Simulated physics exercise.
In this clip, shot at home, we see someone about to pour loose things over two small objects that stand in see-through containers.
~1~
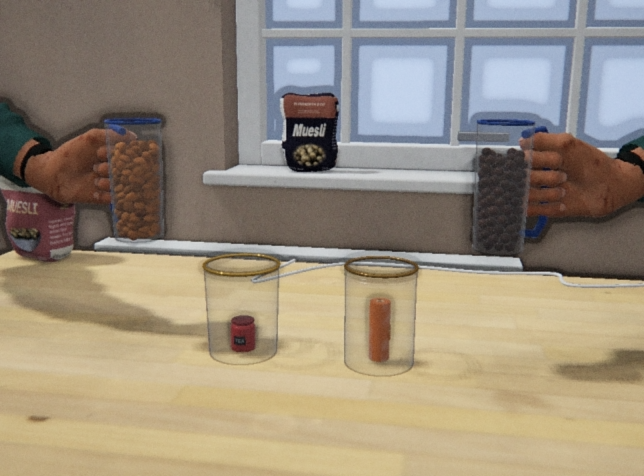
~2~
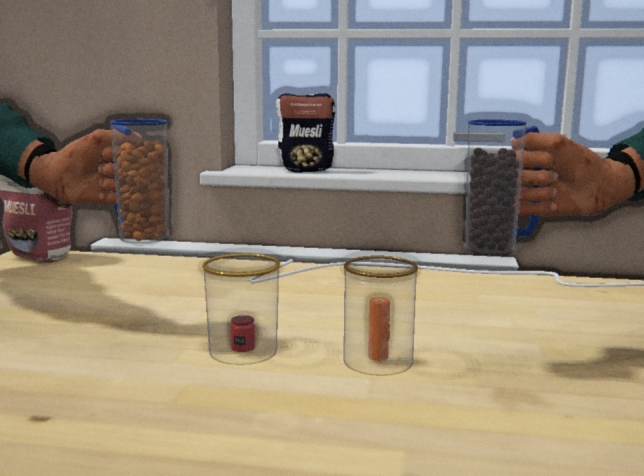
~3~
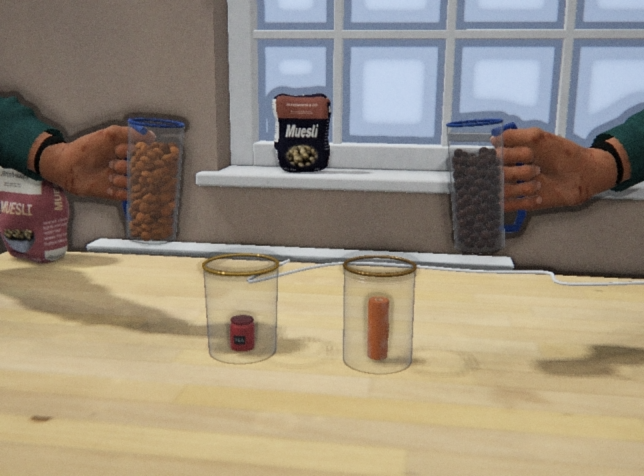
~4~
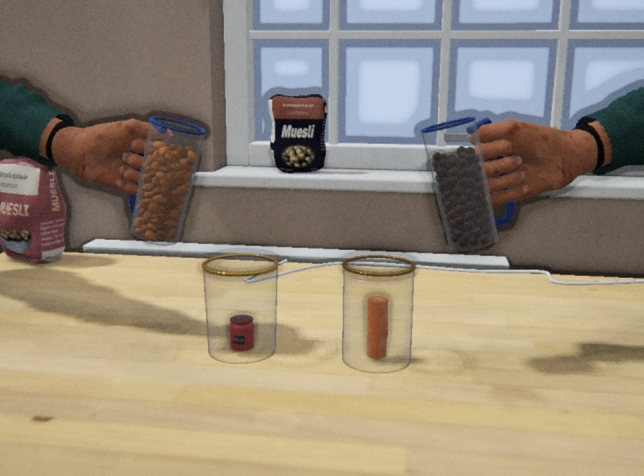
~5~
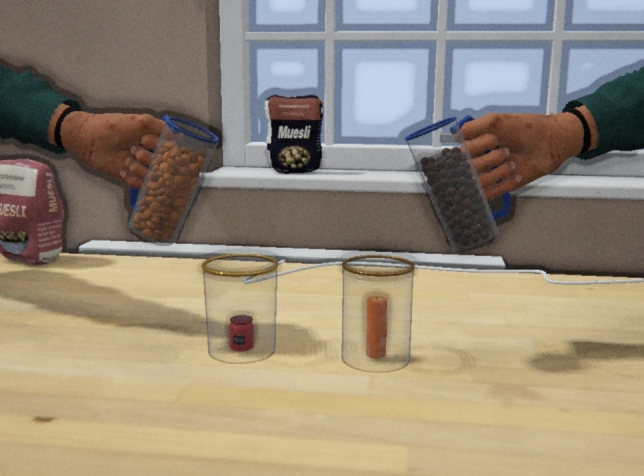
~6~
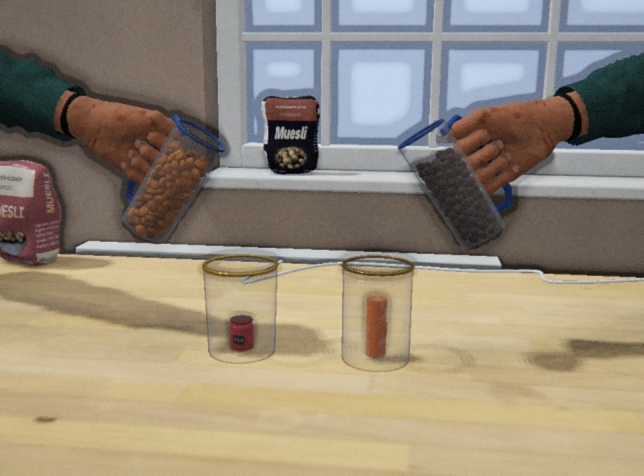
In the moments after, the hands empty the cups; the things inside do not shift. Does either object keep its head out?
Result: The left will get fully engulfed, the right will jut up past the level.
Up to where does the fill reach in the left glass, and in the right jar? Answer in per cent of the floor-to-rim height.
Left side: 60 %; right side: 55 %.
Then, 0.51 s later than the last frame, left glass empty, all of its cupful still in the cup; right jar empty, all of its cupful still in the cup.
Then, 1.05 s later than the last frame, left glass nearly empty, nearly all of its cupful still in the cup; right jar nearly empty, nearly all of its cupful still in the cup.
Then, 1.69 s later than the last frame, left glass half full, none of its cupful still in the cup; right jar a third full, none of its cupful still in the cup, one piece on the table.
When it is over, left glass two thirds full (surface near (241, 297)), nothing beside it; right jar half full (surface near (377, 307)), one piece on the table; the left thing is covered; the right thing is still showing.
